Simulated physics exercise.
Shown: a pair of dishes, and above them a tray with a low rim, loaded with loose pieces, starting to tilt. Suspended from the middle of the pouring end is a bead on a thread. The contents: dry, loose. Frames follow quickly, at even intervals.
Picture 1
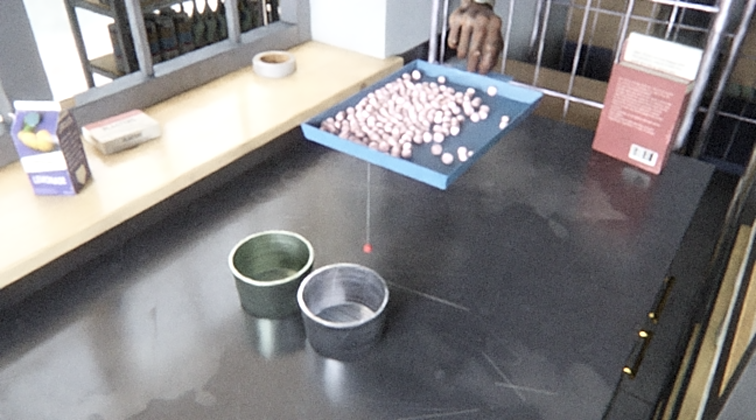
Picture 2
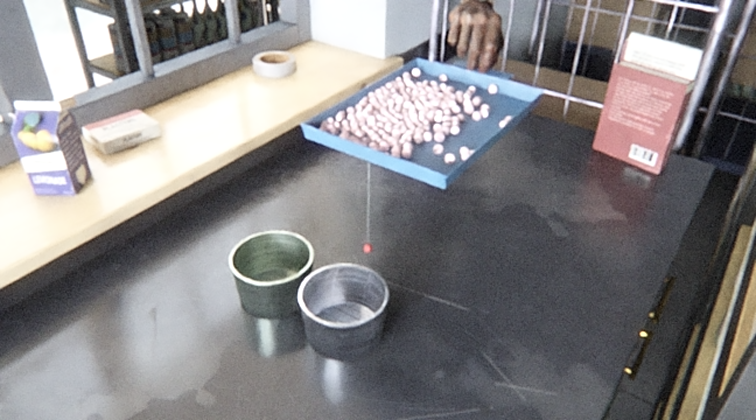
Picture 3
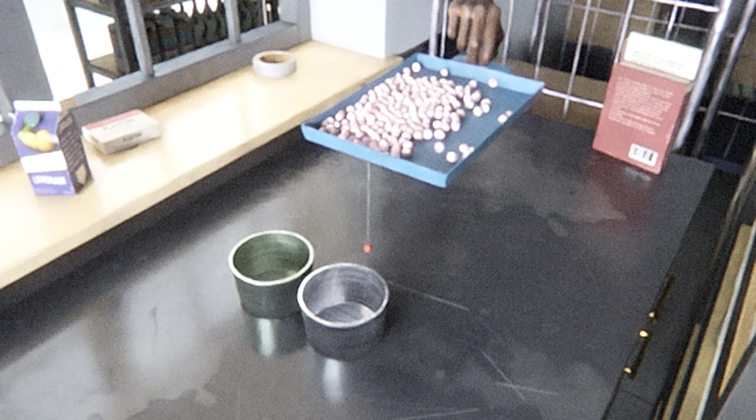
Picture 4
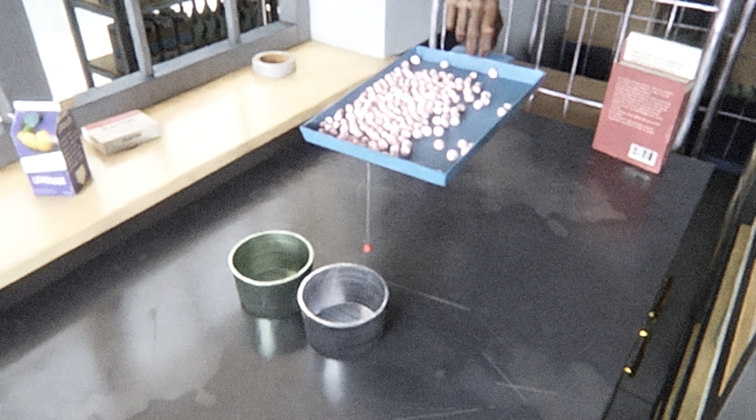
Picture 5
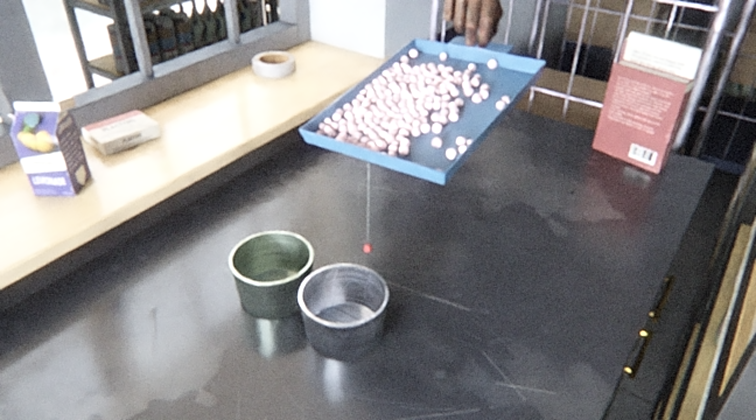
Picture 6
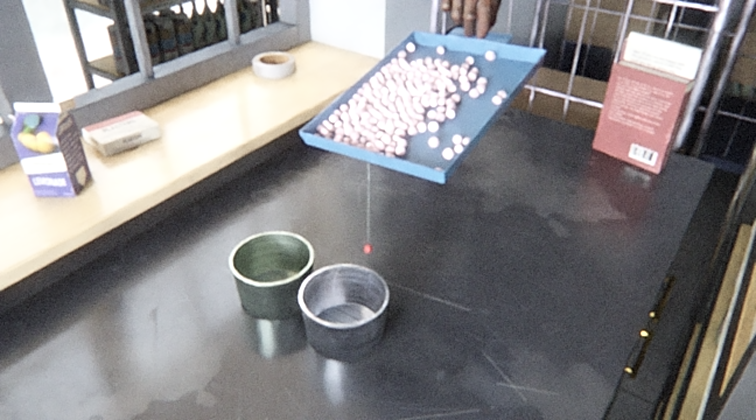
A dark hand at the top grips the far edge of a blue tray of pale pink pieces, seen from above at an angle over a glossy black surface. A red bead hangs on a thread below the tray, near green and grey dishes, with a carton on the left ledge and a red box at right. The hand raises the tray's far side slightly, tilting it toward the left near corner, and the pieces shift slightly, while the camera stays still.
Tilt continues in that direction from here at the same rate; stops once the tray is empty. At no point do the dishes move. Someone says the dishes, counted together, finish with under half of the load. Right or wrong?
Wrong, they hold over half.
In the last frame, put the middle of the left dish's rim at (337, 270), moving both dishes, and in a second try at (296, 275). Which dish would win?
First try, the one on the left; second try, the one on the left.
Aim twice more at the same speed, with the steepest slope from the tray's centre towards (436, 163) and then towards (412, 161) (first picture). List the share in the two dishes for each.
Lab note: Try 1 = 0 %, try 2 = 20 %.
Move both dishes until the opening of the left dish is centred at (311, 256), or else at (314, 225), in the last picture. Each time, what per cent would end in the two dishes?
Trial 1 around 60 percent, trial 2 around 30 percent.
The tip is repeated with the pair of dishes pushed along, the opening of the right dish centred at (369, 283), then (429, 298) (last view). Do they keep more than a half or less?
The first try: More than half. The second: The smaller part.
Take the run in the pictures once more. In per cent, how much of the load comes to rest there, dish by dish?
Left dish: Around 60 in a hundred; right dish: Around 10 in a hundred.
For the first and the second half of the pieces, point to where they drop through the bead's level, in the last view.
I'd put it at roughly (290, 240), and after that at roughly (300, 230).
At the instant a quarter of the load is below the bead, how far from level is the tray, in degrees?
About 75 degrees.
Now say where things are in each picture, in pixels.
In the first frame, corners of the pouring end at (306, 123) and (446, 174), level; middle of the load at (404, 117), sugar pearls; left dish at (245, 293); right dish at (317, 334); bead on its thread at (368, 248).
In the second frame, corners of the pouring end at (306, 124) and (446, 174), level; middle of the load at (404, 116).
In the third frame, corners of the pouring end at (305, 125) and (445, 172), tipped barely, lowest at the left corner; middle of the load at (404, 113).
In the fourth frame, corners of the pouring end at (304, 127) and (444, 171), tipped a little, lowest at the left corner; middle of the load at (404, 110).
In the fifth frame, corners of the pouring end at (304, 129) and (443, 170), tipped a little, lowest at the left corner; middle of the load at (402, 107).
In the sixth frame, corners of the pouring end at (304, 131) and (443, 170), tipped a little, lowest at the left corner; middle of the load at (399, 105), about two thirds on the move; left dish at (245, 294); right dish at (318, 335).
Soon after the last picture, tray tipped steeply; nearly all on the tray; a stray few in the air.
A little later, tray tipped right over; a small part on the tray; a small part in the right dish; about half in the left dish; about a quarter outside both; a small part in the air.
Later still, tray tipped past a quarter turn; a small part in the right dish; about half in the left dish; about a third outside both.
By the end, tray tipped past a quarter turn; a small part in the right dish; about half in the left dish; about a third outside both.
